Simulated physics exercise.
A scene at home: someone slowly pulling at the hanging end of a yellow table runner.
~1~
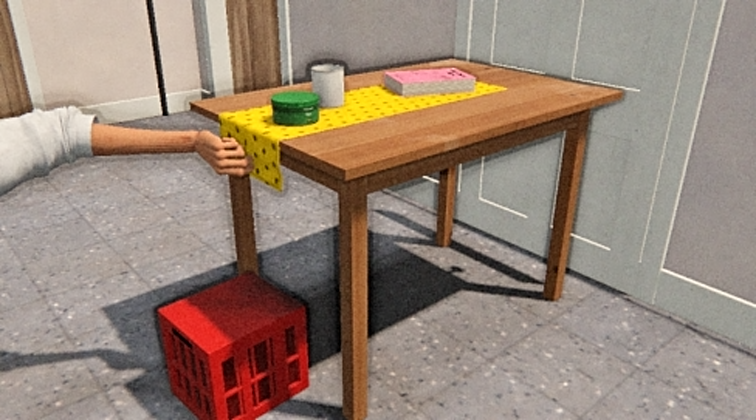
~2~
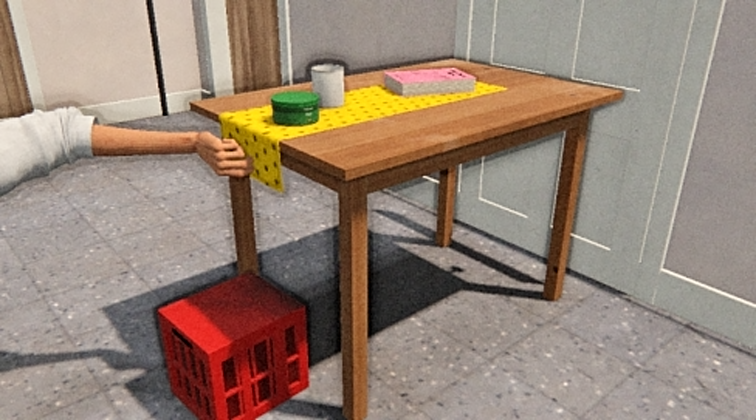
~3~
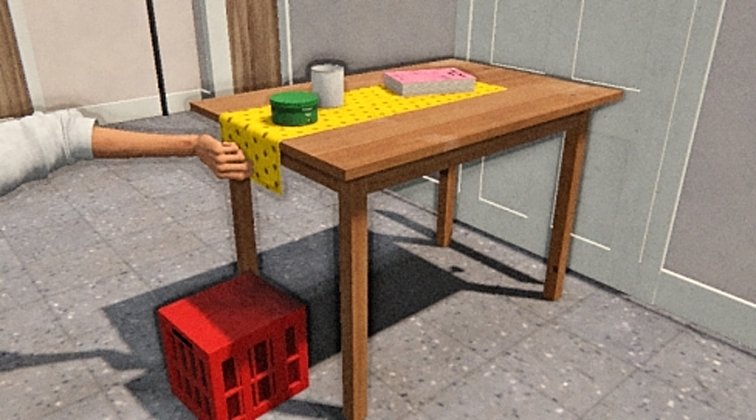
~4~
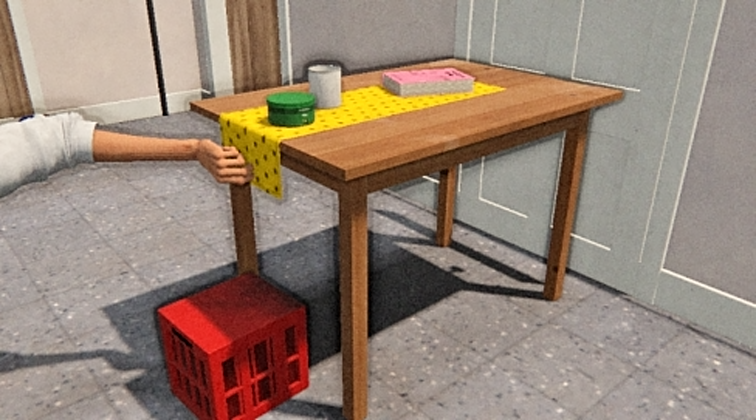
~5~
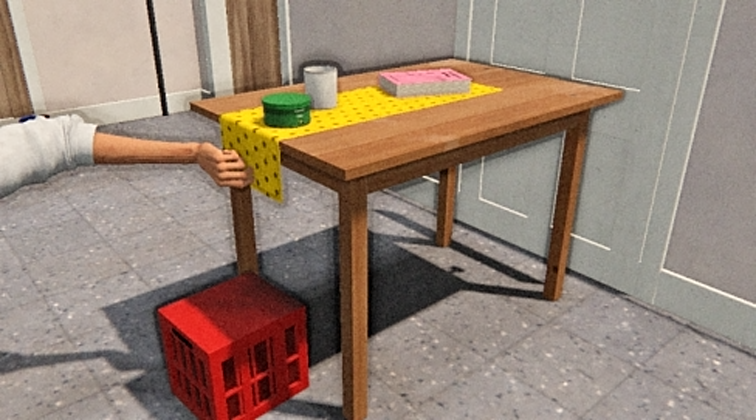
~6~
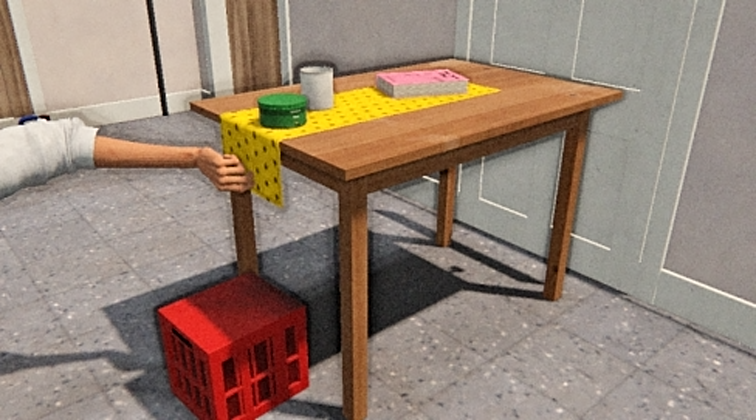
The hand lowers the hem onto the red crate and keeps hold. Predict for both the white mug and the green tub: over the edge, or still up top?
Prediction: The white mug goes over the edge; the green tub goes over the edge.
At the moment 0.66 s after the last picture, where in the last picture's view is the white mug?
By that time: (287, 94).
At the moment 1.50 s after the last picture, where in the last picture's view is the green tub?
(223, 283), roughly.
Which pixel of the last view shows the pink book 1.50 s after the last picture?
Centre at that time: Approx. (367, 94).
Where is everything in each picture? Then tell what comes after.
The first picture shows table runner end (282, 193); white mug (327, 68); green tub (295, 97); pink book (430, 75); top of the crate (226, 326).
The second picture shows table runner end (284, 193), far hem (507, 89); green tub (295, 97); green tub stands on the cloth.
The third picture shows table runner end (282, 195); white mug (327, 68).
The fourth picture shows table runner end (282, 199), far hem (506, 90); green tub (291, 97).
The fifth picture shows table runner end (283, 203); white mug (320, 69).
The sixth picture shows table runner end (283, 208), far hem (500, 91); white mug (316, 69); green tub (282, 99); top of the crate (226, 326).
Then, 0.66 s after the last picture, hem going down; mug carried along near (287, 94); tub over the edge.
Then, 1.50 s after the last picture, hem going down; mug carried along near (244, 102); tub down below near (222, 283).
At rest, hem on the crate; mug down below near (167, 288); tub down below near (223, 283). The white mug goes over the edge and the green tub is carried off the end.
